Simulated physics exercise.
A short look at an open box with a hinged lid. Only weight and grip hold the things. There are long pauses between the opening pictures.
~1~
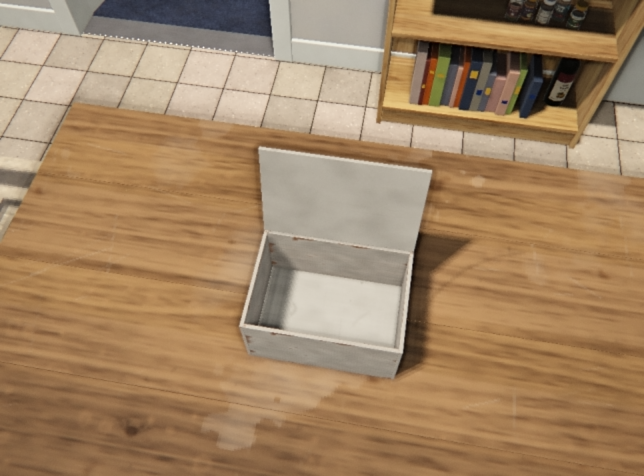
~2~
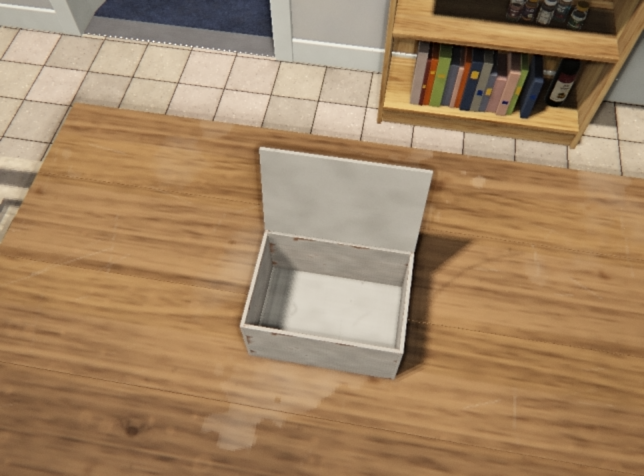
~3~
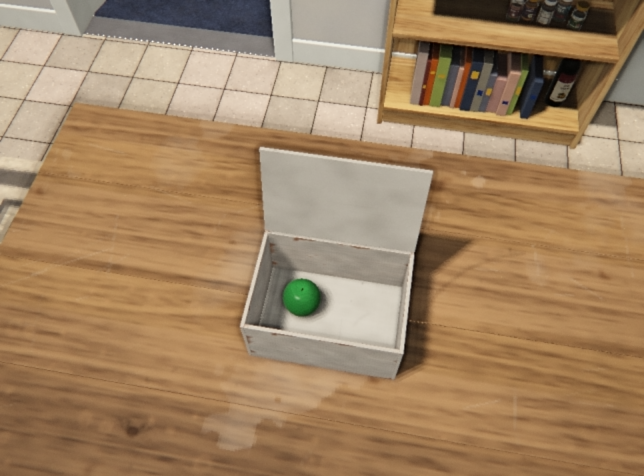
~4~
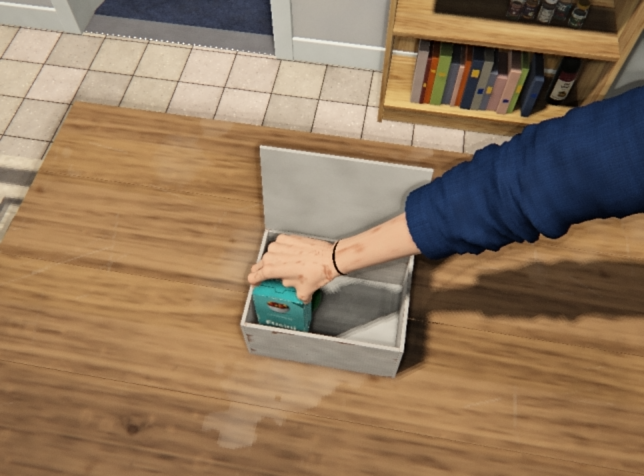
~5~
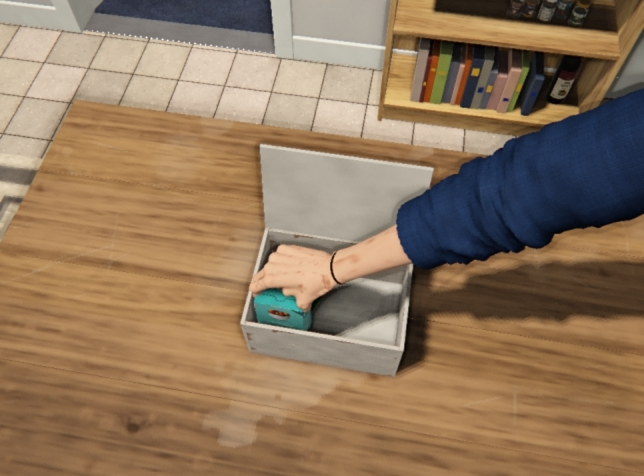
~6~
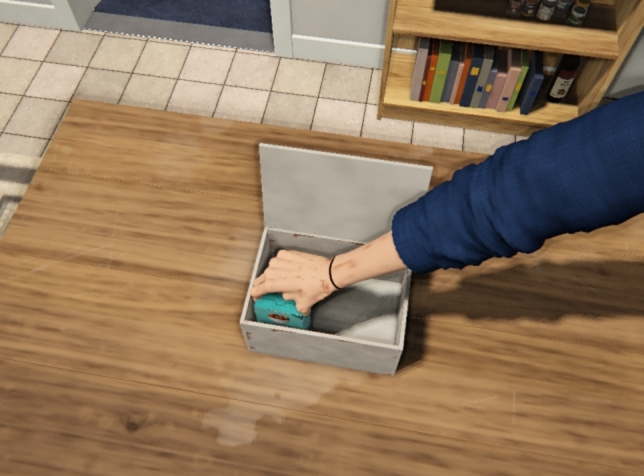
At first, an open box with a raised lid sits empty on a wooden table, and then a round green object appears inside it on the left. Next, a hand in a blue sleeve reaches in from the right, holding a turquoise carton where the green object was seen, and lowers it slightly into the box.
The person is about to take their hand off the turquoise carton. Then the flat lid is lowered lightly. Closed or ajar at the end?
Here the lid will not close.
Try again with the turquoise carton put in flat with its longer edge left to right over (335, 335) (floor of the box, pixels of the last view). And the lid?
Then it closes.
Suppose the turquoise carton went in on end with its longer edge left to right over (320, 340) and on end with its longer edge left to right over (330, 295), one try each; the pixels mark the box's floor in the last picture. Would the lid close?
First try: It is held up; second try: It sits on the rim.
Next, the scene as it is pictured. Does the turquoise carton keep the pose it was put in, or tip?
It stays as placed.
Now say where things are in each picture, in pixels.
The last thing is not in view yet, in the first picture.
The last thing is not in view yet, in the second picture.
The last thing is not in view yet; green apple (302, 297), in the third picture.
On its way; turquoise carton (284, 307), in the fourth picture.
On its way; turquoise carton (284, 314), in the fifth picture.
In place under the hand; turquoise carton (284, 318), in the sixth picture.
Then, 1.20 s past the last view, lid starting down.
Then, 1.60 s past the last view, lid 60° above the rim.
Then, 2.00 s past the last view, lid 30° above the rim.
Finally, lid 17° above the rim; both still in place. Final places as the last picture's camera would see them, turquoise carton near (284, 318).
